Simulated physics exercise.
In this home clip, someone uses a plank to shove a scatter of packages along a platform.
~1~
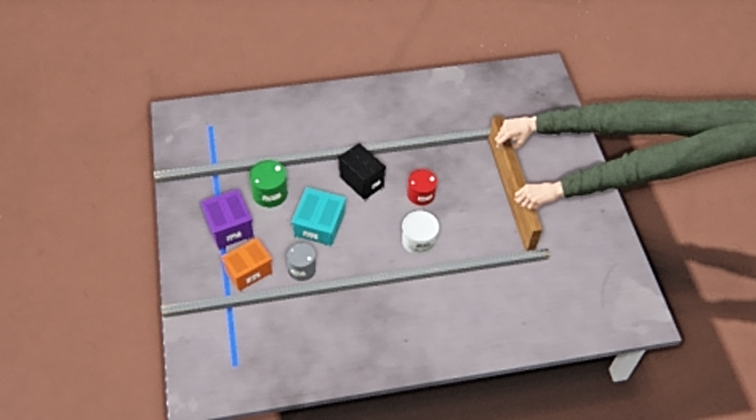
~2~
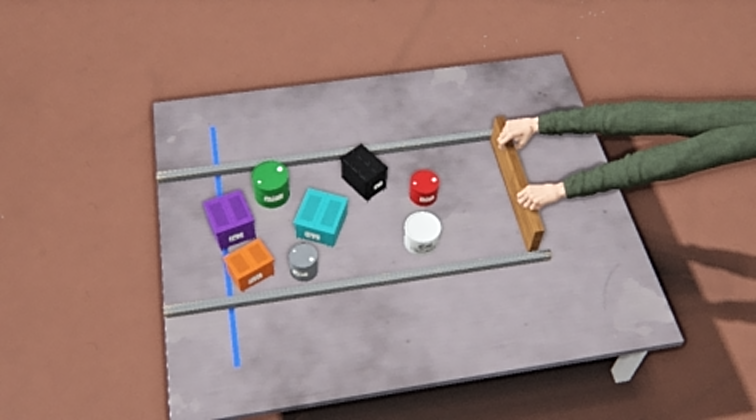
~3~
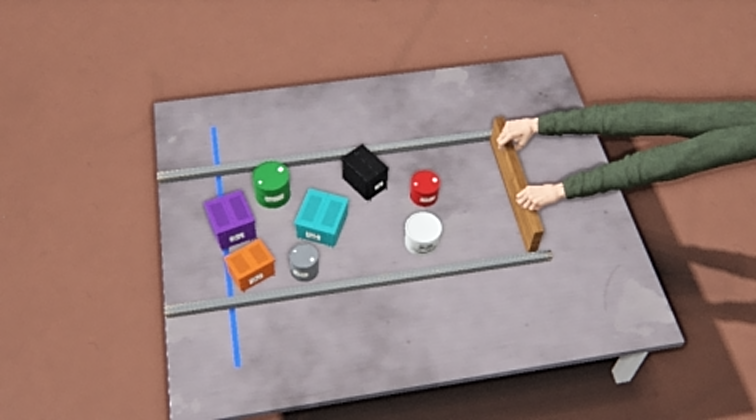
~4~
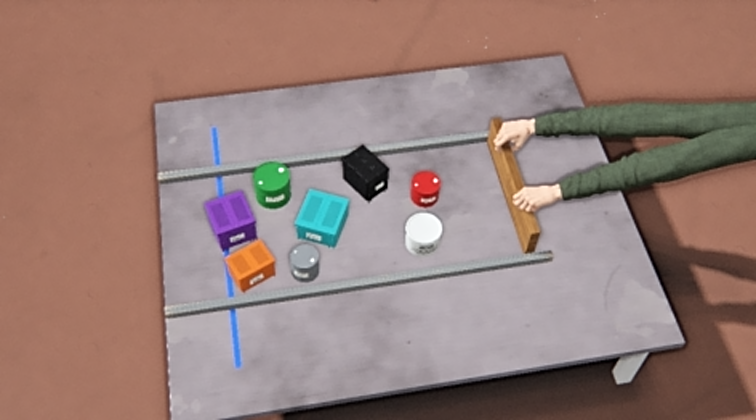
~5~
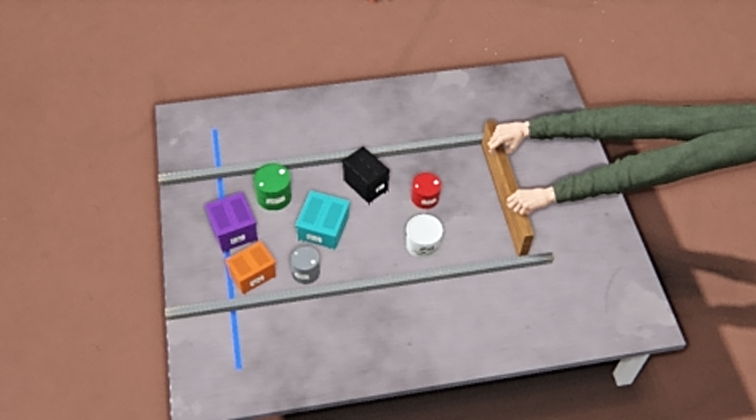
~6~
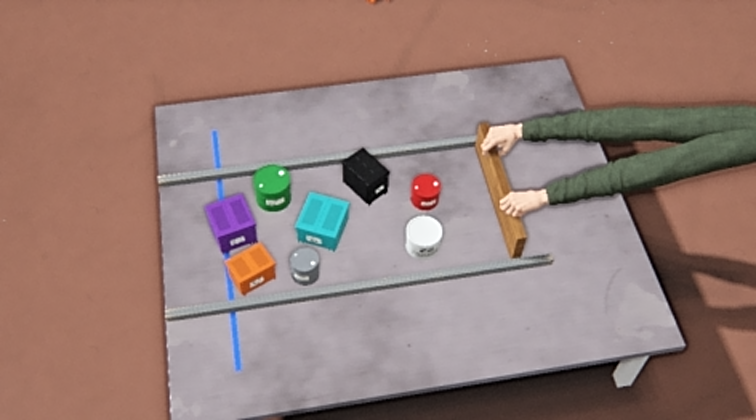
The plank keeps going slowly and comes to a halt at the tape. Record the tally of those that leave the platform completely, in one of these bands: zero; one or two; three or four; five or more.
Tally: One or two.
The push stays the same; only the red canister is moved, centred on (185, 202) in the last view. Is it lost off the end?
Note: Red canister leaves the top.
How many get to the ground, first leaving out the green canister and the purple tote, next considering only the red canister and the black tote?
Fallen: 0, and 1 in the other try.
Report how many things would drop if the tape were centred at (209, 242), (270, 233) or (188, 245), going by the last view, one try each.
In that order 3, 0 and 5.
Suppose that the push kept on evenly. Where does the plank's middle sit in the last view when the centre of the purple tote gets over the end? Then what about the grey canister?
Purple tote: (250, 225); grey canister: (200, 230).
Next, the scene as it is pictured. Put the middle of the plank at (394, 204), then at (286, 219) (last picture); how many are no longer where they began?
I make it 3 at the first spot and 8 at the other.
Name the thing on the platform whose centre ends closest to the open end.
The green canister is the one.
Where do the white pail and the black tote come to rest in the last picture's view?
White pail at (210, 268), black tote at (205, 188).
Soon after, none off yet; purple tote at rest near (232, 224); orange tote at rest near (252, 270); green canister at rest near (273, 189).
Then, none off yet; purple tote moved a little near (227, 223); orange tote moved a little near (243, 271); green canister moved a little near (266, 189).
By the end, the number that fall off is one or two; fallen, orange tote and purple tote.
